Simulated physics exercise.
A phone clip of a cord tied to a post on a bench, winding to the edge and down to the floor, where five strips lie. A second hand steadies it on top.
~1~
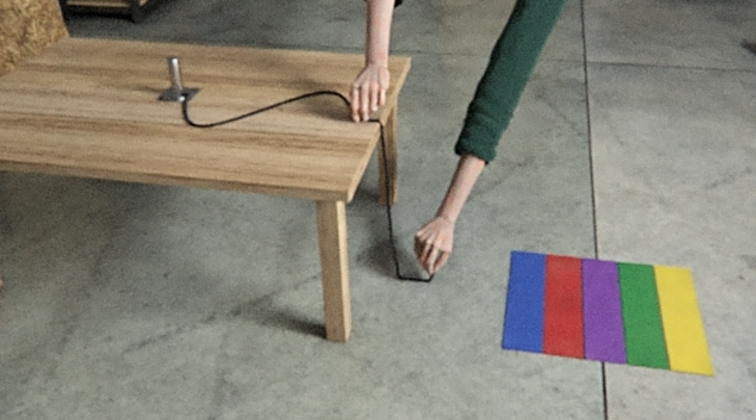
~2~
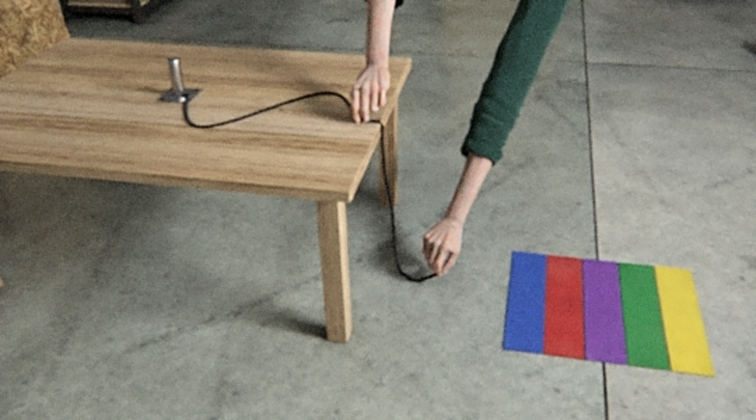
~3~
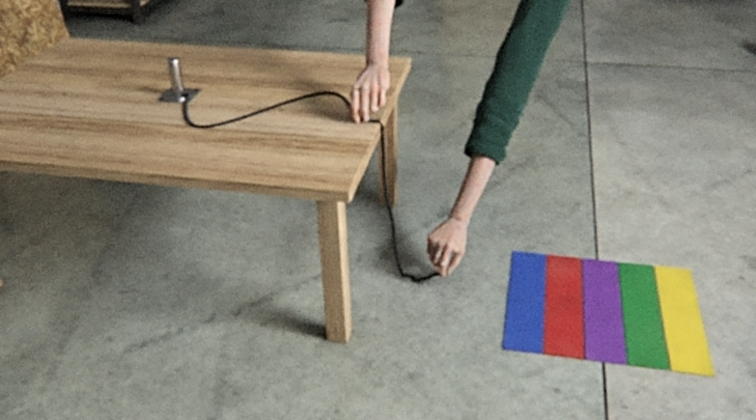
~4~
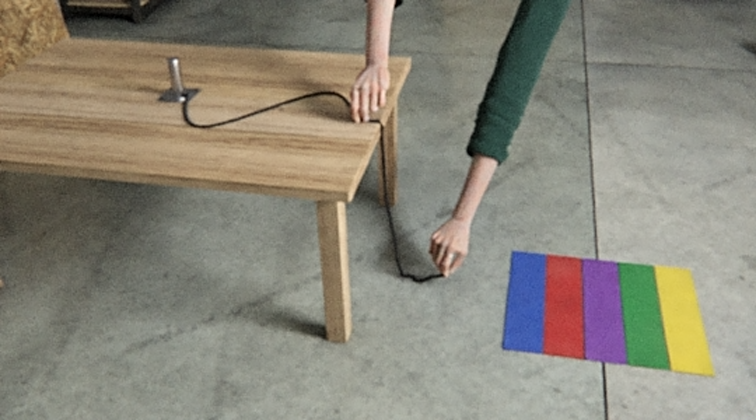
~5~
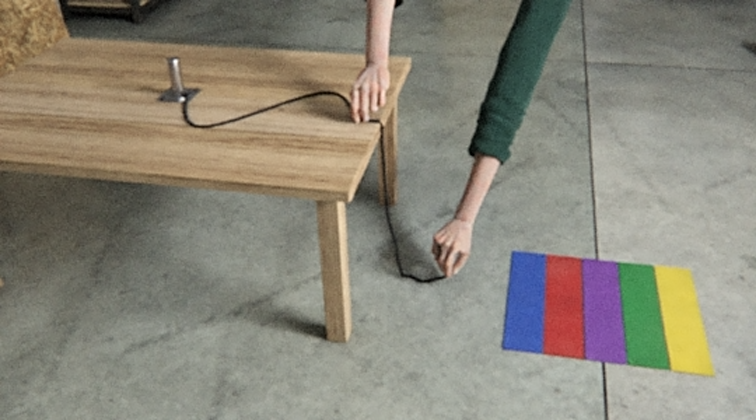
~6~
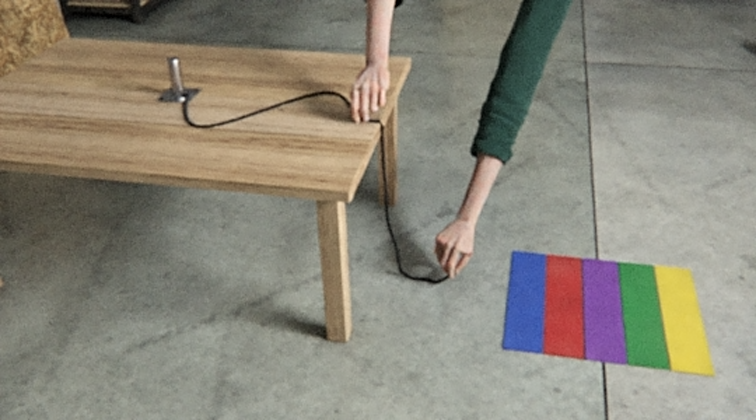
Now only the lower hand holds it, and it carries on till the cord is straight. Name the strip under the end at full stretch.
It gets as far as the yellow strip.
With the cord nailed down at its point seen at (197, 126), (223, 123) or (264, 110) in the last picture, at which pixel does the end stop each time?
About (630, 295), (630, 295) and (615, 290).
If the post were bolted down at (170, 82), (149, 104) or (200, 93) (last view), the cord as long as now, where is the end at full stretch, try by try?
The places are (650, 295), (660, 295) and (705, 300).
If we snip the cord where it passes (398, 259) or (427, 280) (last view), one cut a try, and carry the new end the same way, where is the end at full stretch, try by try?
The places are (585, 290) and (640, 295).
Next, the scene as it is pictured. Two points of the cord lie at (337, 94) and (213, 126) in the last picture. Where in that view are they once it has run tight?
They go to (400, 134) and to (269, 105).
A little later, end near (605, 290); over purple.
Next, end near (657, 296); over green.
When it is tight, end near (686, 299); over yellow. The yellow one.
